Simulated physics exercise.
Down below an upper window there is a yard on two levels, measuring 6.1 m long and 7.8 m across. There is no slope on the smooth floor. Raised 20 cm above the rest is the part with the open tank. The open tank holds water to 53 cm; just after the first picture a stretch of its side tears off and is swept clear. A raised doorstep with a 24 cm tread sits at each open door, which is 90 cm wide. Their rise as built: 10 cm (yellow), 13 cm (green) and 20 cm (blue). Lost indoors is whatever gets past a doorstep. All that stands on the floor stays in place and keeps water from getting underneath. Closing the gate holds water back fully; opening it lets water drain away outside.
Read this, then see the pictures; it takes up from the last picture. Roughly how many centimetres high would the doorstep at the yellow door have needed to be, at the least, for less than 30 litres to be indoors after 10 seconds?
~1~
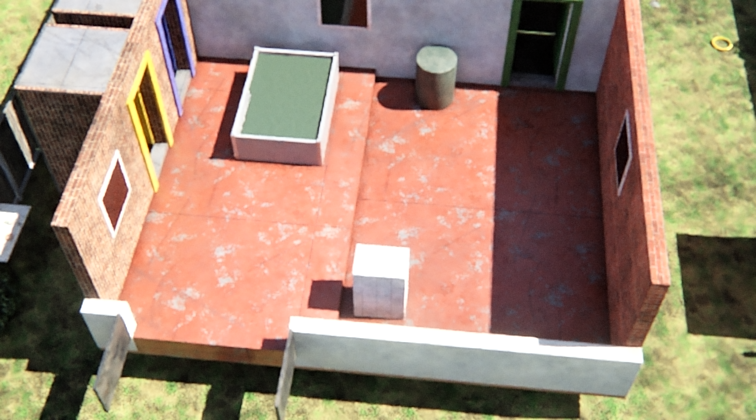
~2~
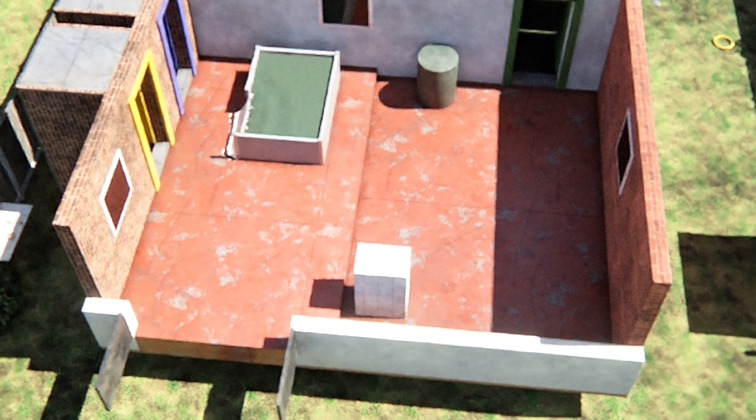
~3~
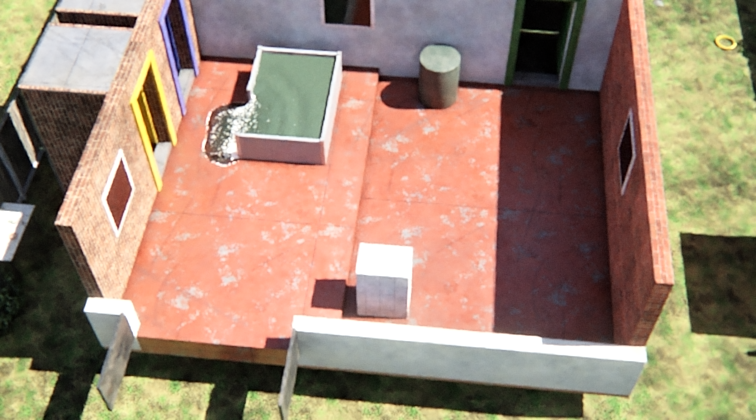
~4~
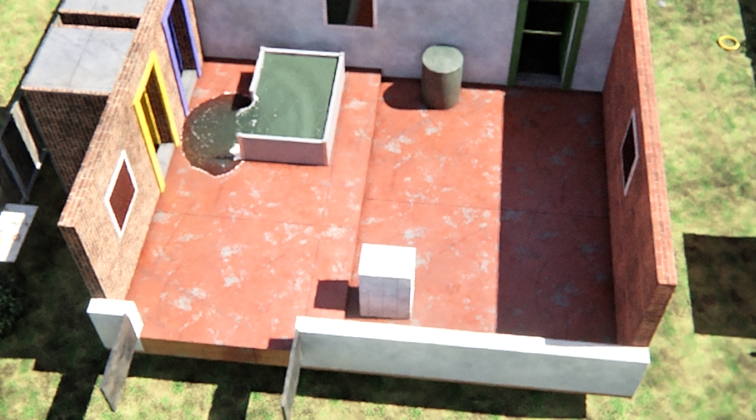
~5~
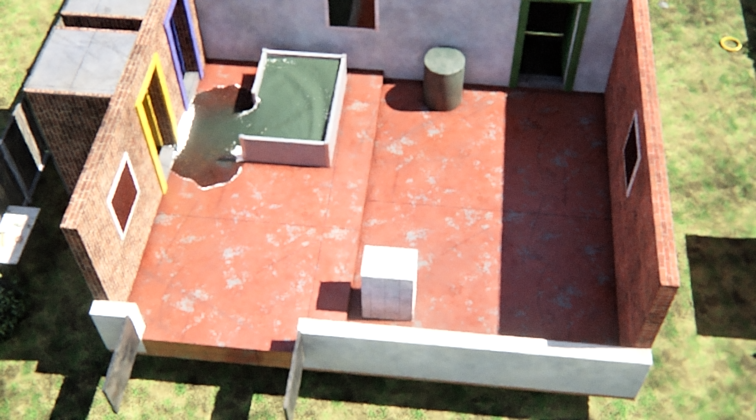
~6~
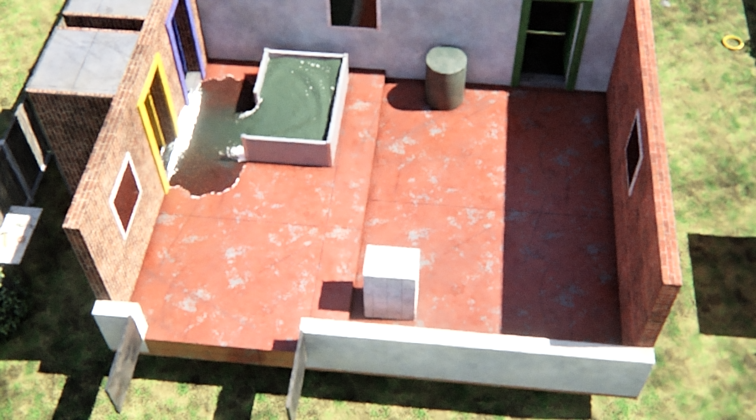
At least 22 cm or so.
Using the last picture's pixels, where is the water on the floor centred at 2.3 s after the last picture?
The centre of all the water is around (253, 138).
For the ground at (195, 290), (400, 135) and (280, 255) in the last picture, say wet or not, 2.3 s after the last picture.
Going in order: Swamped, untouched, untouched.
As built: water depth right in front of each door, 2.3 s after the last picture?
Yellow door 19 cm, green door 0 cm, blue door 15 cm.
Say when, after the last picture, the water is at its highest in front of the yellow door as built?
At about 1.0 s.
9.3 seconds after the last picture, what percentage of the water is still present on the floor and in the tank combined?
I'd put it at about 62 per cent.
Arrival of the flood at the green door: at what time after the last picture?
Arrival: Green 3.8 s.
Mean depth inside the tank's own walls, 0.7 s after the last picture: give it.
Roughly 35 cm.
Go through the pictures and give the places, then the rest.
In the first frame, the open tank at (287, 97) is whole and still, 53 cm deep; the yellow door at (151, 127) is dry.
In the second frame, water pours out at (245, 126) and has run 0.3 m, to (234, 124); about 10 cm deep outside, 53 cm at the back.
In the third frame, the gap is at (248, 128), the front 0.7 m out at (210, 132); the back of the open tank holds 53 cm.
In the fourth frame, water pours out at (250, 130) and has run 1.2 m, to (185, 138); about 7 cm deep outside, 51 cm at the back.
In the fifth frame, the gap is at (252, 131), the front 1.4 m out at (195, 98); the back of the open tank holds 47 cm.
In the sixth frame, water pours out at (254, 131) and has run 1.5 m, to (167, 152); about 7 cm deep outside, 45 cm at the back; water is at the yellow door at (162, 129).
Then, 0.7 s after the last picture water covers 10 % of the floor, deepest (36 cm) near (193, 138); 26 cm at the yellow door, 31 litres in over its 10 cm doorstep.
Then, 2.3 s after the last picture water covers 20 % of the floor, deepest (24 cm) near (186, 130); 19 cm at the yellow door, 136 litres in over its 10 cm doorstep.
Then, 9.3 s after the last picture water covers 45 % of the floor, deepest (8 cm) near (181, 144); 7 cm at the yellow door, 180 litres in over its 10 cm doorstep.
At the yellow door as built, the water peaked near 26 cm, 0.9 s after the last picture.
Run again over the same 10 s with other heights there, 49 litres in over 19 cm, 11 litres over 26 cm. The limit of 30 litres is kept from about 22 cm up.
